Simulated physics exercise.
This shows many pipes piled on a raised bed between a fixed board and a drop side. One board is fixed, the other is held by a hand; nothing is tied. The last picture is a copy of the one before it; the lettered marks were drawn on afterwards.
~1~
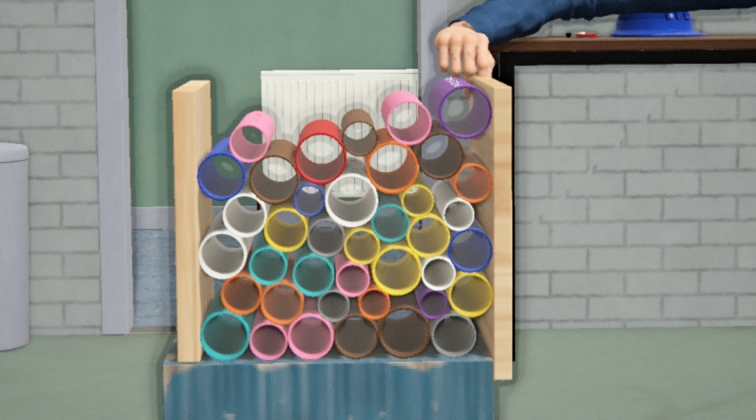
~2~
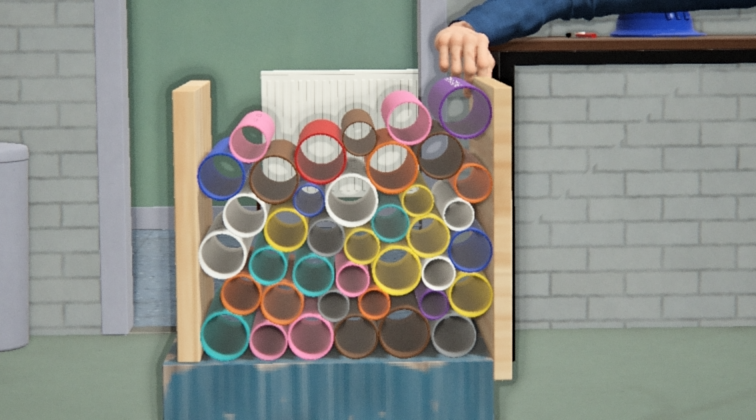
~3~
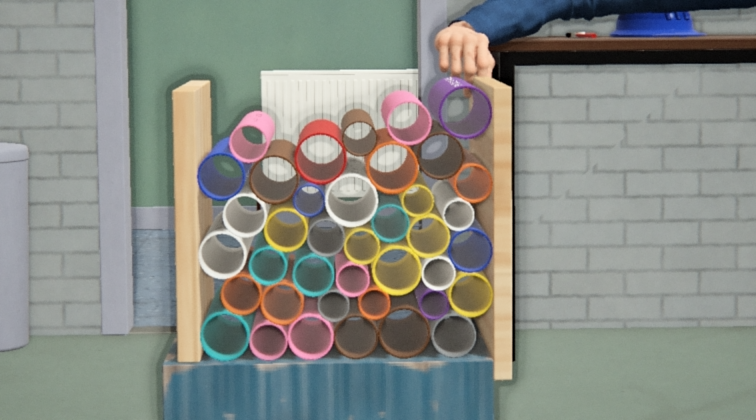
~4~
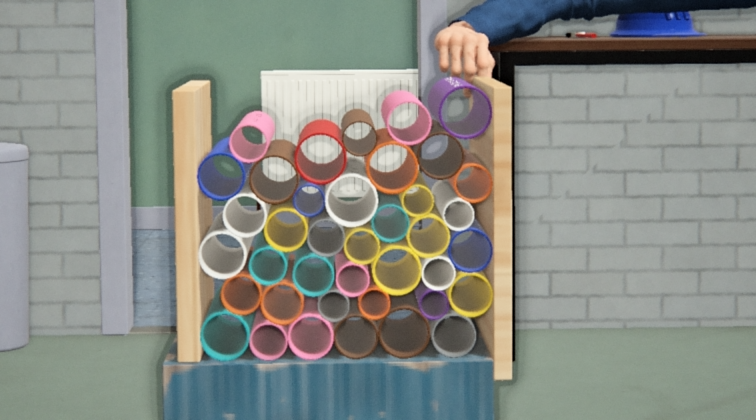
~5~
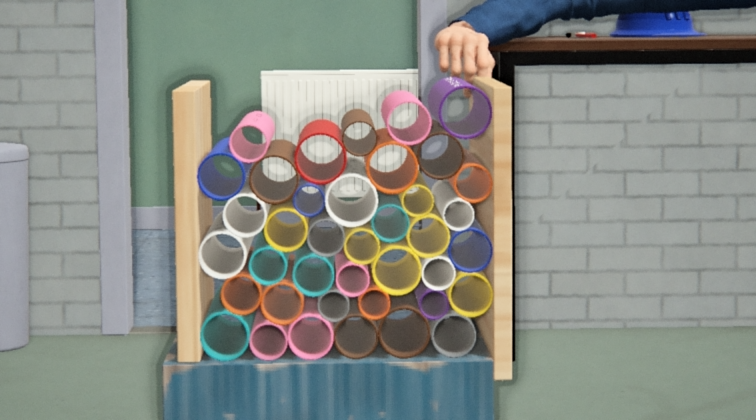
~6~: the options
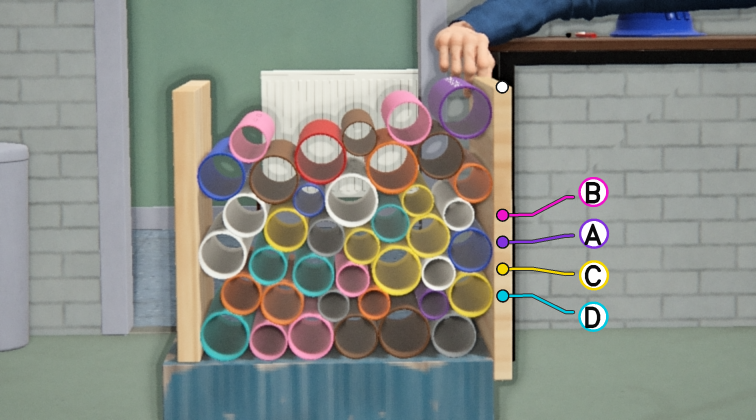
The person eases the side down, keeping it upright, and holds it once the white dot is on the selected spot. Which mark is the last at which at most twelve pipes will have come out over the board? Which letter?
Lower it to D and no more.
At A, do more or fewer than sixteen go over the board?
At A, fewer than sixteen.
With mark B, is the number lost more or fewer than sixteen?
Fewer than sixteen.
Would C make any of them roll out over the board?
Yes, at C.
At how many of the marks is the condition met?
Four of the four.
On the marked copy, A at (503, 242); B at (502, 215); C at (503, 269); D at (503, 296); the white dot at (502, 87).
Following D. Soon after the start, top of the board (493, 175).
Later, top of the board (493, 274).
In the end, top of the board (493, 295), ten out over the board.
As for the rest, A two out over the board; B two out over the board; C about seven out over the board.
